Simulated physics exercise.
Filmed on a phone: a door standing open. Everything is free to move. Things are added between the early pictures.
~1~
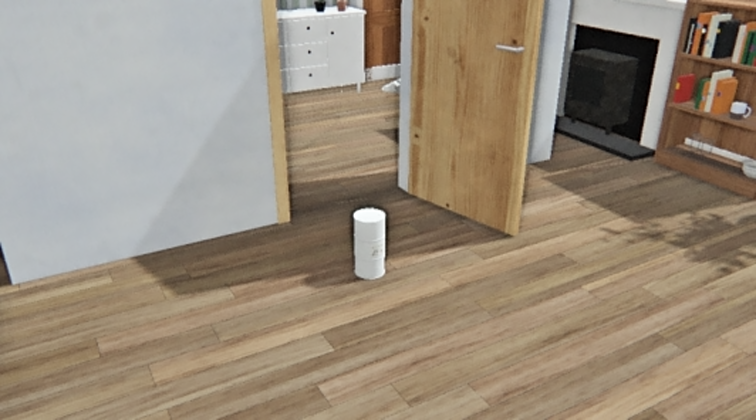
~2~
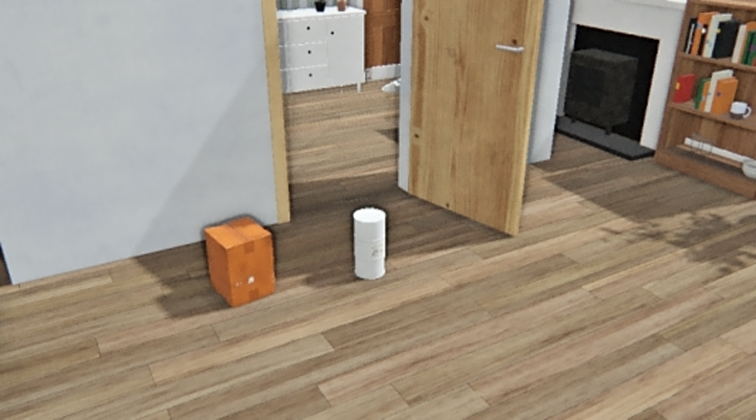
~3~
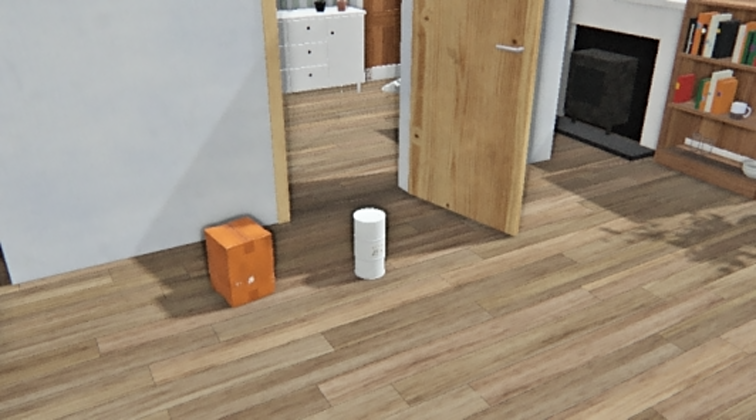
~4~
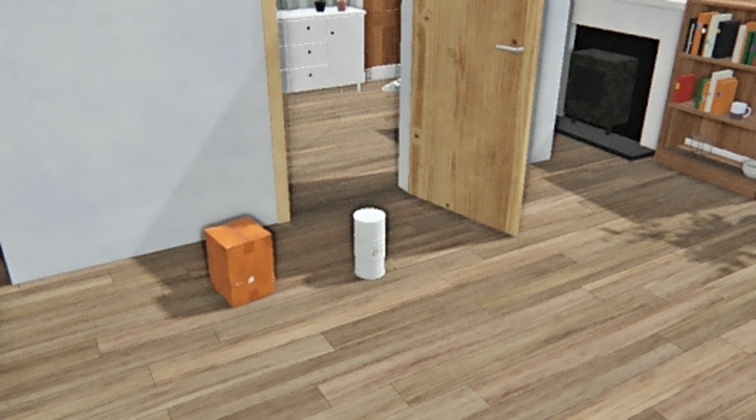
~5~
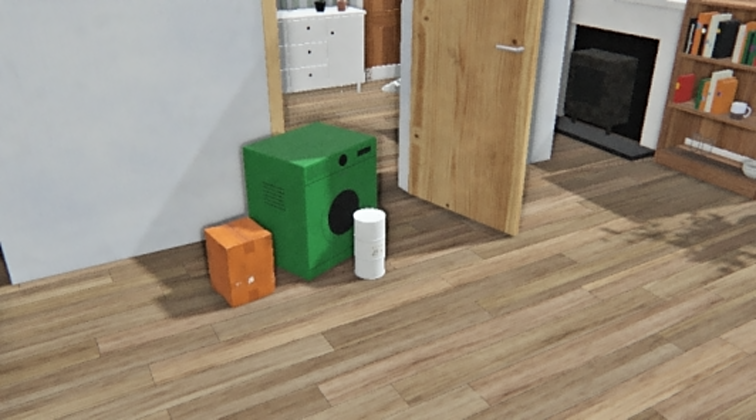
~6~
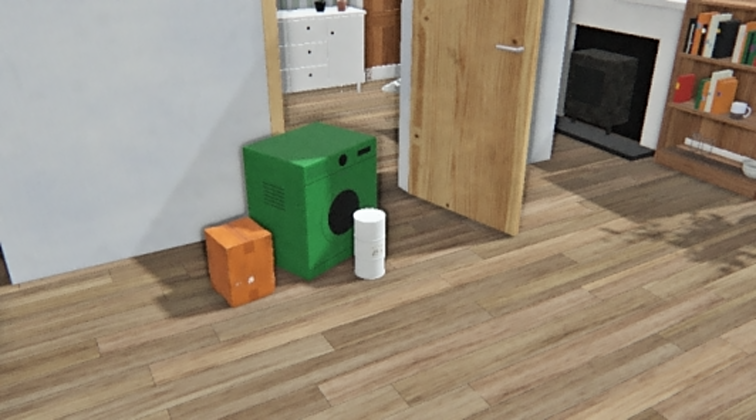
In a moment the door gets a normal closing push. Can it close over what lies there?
Outcome: The door is blocked.
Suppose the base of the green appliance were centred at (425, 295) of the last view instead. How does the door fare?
Then it closes.
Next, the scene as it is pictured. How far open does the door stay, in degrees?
Some 40° open.
Then, 0.50 s later than the last frame, open by 88°.
Then, 0.80 s later than the last frame, open by 68°.
Then, 1.10 s later than the last frame, open by 45°.
When it is over, open by 42°; all 3 as before. End places, in pixels of the last picture, green appliance near (309, 197).
